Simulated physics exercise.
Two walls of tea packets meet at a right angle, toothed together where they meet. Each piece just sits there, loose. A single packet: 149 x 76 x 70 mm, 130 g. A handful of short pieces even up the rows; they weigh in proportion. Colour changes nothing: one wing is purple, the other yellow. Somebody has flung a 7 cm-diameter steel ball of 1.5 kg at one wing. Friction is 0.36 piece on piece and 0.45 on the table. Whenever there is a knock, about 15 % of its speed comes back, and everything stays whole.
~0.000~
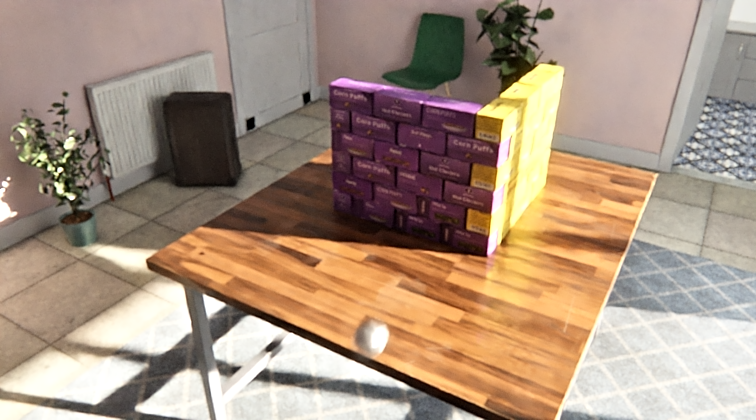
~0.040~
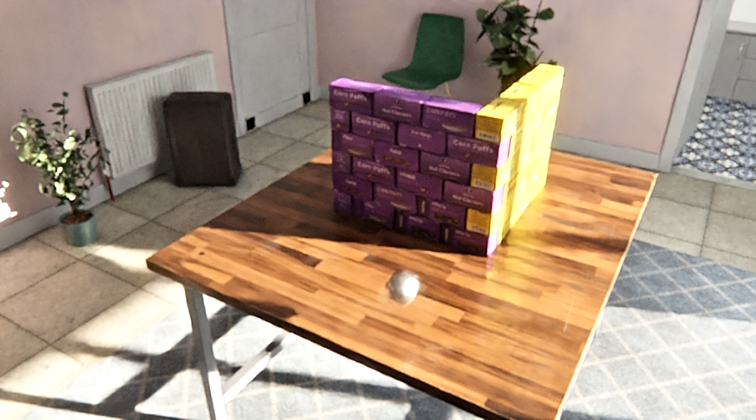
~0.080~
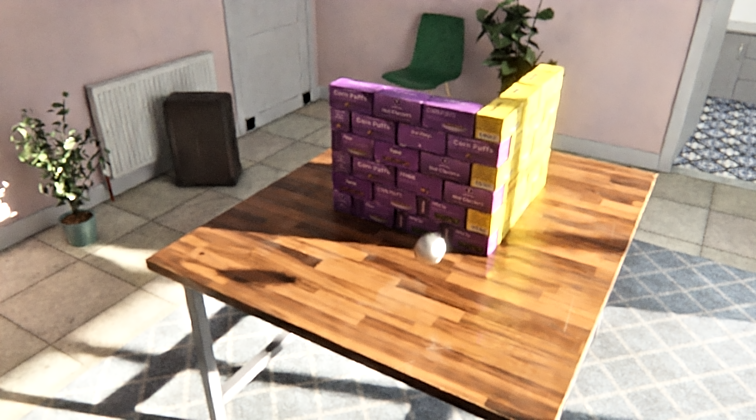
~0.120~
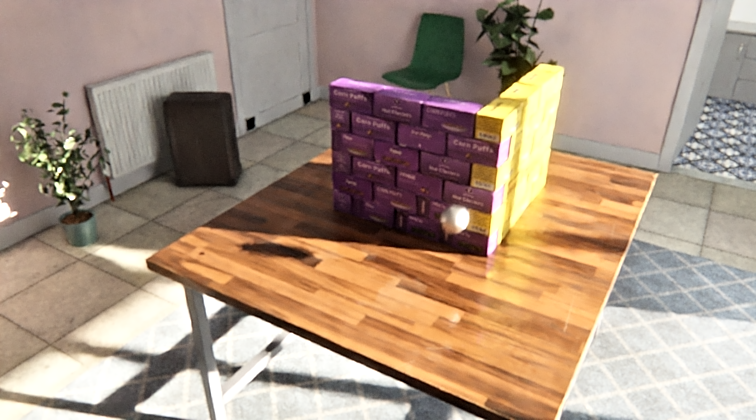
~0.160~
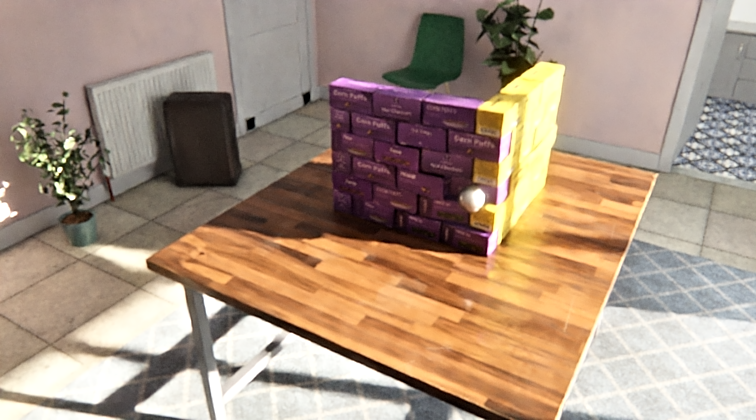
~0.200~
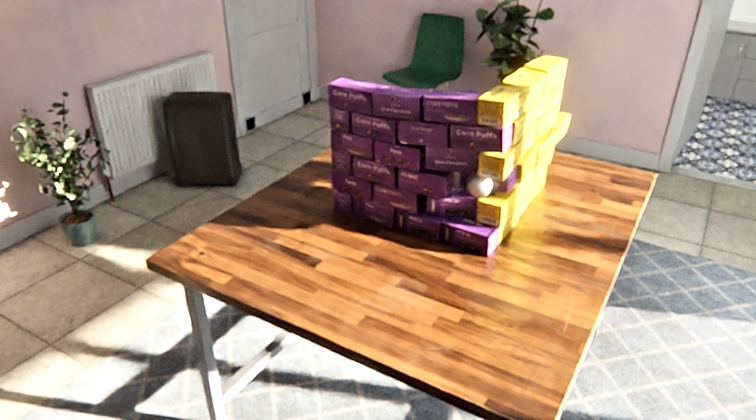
A silvery ball flies over a wooden table, seen from above by a still camera in a sunlit pink-walled room. On the tabletop stand two joined walls of stacked packets, purple on the left and yellow on the right, with a green chair, dark suitcase and potted plants behind. The ball travels away and rightward, strikes the purple wall near the corner, and pushes in, shifting and tilting packets in both walls.
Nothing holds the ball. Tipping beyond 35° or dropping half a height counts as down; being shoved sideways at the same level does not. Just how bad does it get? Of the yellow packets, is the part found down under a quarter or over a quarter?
The part found down is more than a quarter.
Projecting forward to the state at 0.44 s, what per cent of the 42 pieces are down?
15 %.
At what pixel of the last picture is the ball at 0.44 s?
My estimate is roughly (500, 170).
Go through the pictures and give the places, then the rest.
In the first frame (we follow the side turned to the camera), ball (369, 339) 49 cm from contact, 3.8 m/s; top yellow packet (489, 129); top purple packet (396, 110); no piece has moved.
The second frame shows ball (402, 288) 35 cm from contact, 3.6 m/s; top yellow packet (489, 129).
The third frame shows ball (430, 249) 21 cm from contact, 3.6 m/s; top yellow packet (489, 129).
The fourth frame shows ball (454, 219) 7 cm from contact, 3.5 m/s; top yellow packet (489, 129).
The fifth frame shows ball (470, 199) after contact, 1.5 m/s; top yellow packet (490, 123) displaced 13 mm; 23 stirred so far.
The sixth frame shows ball (479, 185) after contact, 1.3 m/s; top yellow packet (490, 113) tipped 4°; top purple packet (395, 107) tipped 4°; steepest lean 8°, the packet at (451, 160); 25 stirred so far.
Around 0.44 s, ball still moving; 6 of the 21 yellow packets down (6 of 42 in all colours); top yellow packet tipped 30°, 43 mm lower; top purple packet displaced 13 mm.
Around 1.24 s, ball still moving; 15 of the 21 yellow packets down (17 of 42 in all colours); top yellow packet upside down; top purple packet displaced 9 mm.
Finally (2.1 s), ball rolling away; 15 of the 21 yellow packets down (17 of 42 in all colours); top yellow packet on its side; top purple packet displaced 9 mm. That is 71 per cent. Seen by the last camera, middles, top purple packet near (405, 105).
